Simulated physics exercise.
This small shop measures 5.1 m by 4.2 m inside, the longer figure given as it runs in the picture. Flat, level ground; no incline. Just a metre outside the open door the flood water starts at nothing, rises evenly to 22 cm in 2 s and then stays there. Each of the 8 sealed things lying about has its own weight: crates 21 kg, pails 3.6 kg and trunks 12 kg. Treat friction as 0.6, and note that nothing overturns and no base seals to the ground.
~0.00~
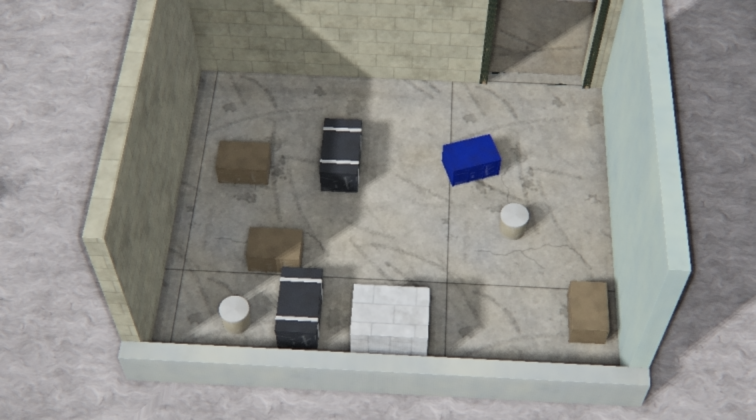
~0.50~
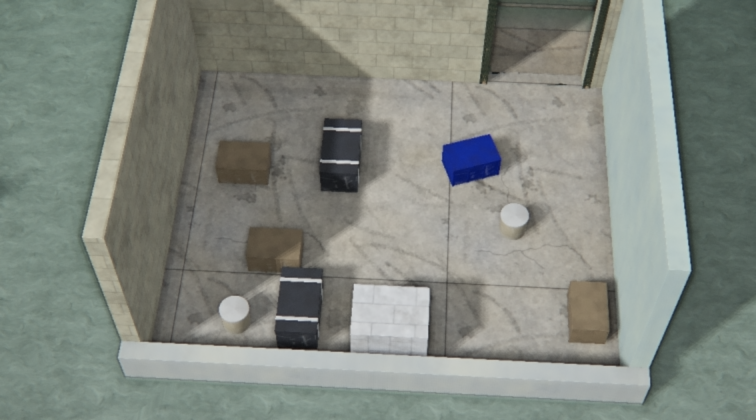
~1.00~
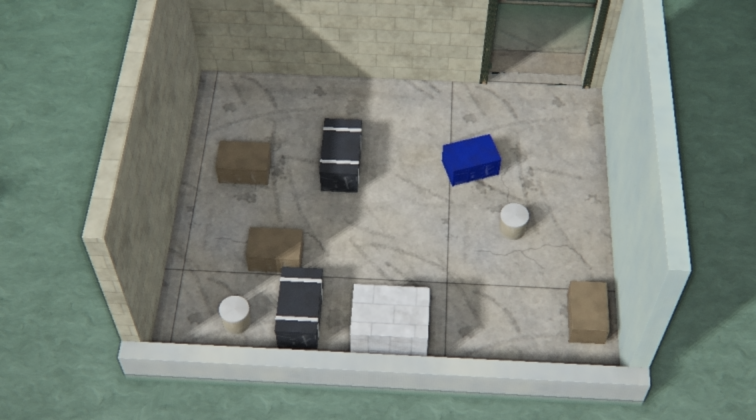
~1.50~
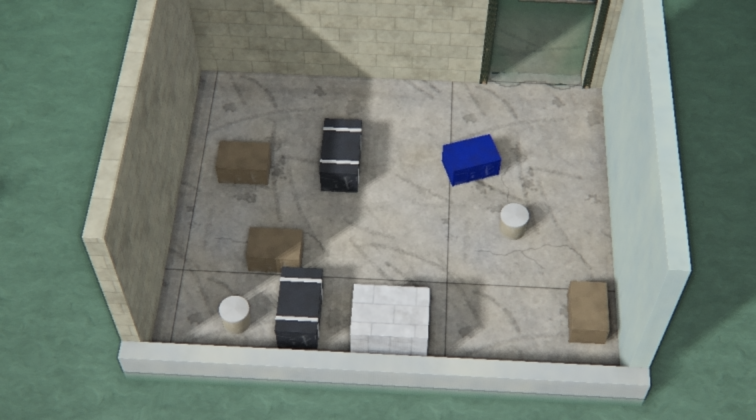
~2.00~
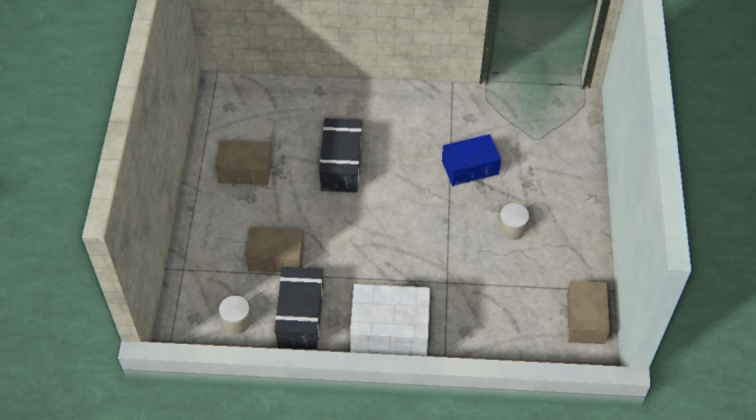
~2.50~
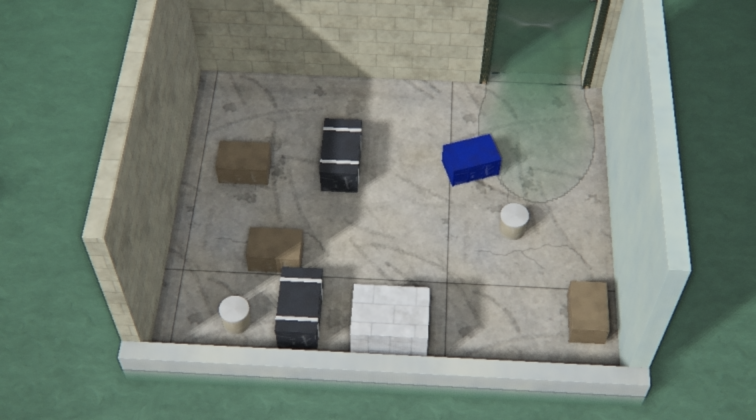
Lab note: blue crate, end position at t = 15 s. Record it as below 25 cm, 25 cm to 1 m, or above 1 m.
End position: Above 1 m.
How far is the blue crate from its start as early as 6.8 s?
I'd guess some 30 cm by then.
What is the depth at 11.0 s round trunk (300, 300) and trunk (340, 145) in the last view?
5 and 7 cm.
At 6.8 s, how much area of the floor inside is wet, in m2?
About 15 m2.
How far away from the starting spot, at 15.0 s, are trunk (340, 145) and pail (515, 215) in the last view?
Respectively 120 and 140 cm.
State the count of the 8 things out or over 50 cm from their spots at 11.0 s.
4.
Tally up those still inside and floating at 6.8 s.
Count: 2.
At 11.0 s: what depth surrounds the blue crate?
The depth there is around 11 cm.
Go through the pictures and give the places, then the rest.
The blue crate at (472, 152), on the bottom; water covers 0.0 m2; 0 of 8 have shifted, in the first picture.
The blue crate at (472, 152), on the bottom; 0.0 m2 under water; 0 of 8 have shifted, in the second picture.
The blue crate at (472, 152), on the bottom; 0.0 m2 under water; 0 of 8 have shifted, in the third picture.
The blue crate at (472, 152) rests on the ground; 0.0 m2 under water; 0 of 8 have shifted, in the fourth picture.
The blue crate at (472, 152) rests on the ground; water covers 0.7 m2; 0 of 8 have shifted, in the fifth picture.
The blue crate at (472, 152), on the bottom; 2.0 m2 under water; 0 of 8 have shifted, in the sixth picture.
After 3.5 s the blue crate is near (468, 158), 0.1 m from its start, aground; 0 afloat.
After 6.8 s the blue crate is near (461, 172), 0.3 m from its start, aground; 2 afloat.
After 11.0 s the blue crate is near (433, 226), 1.2 m from its start, afloat; 4 afloat.
After 15.0 s the blue crate is near (245, 204), 2.7 m from its start, afloat; 8 afloat.
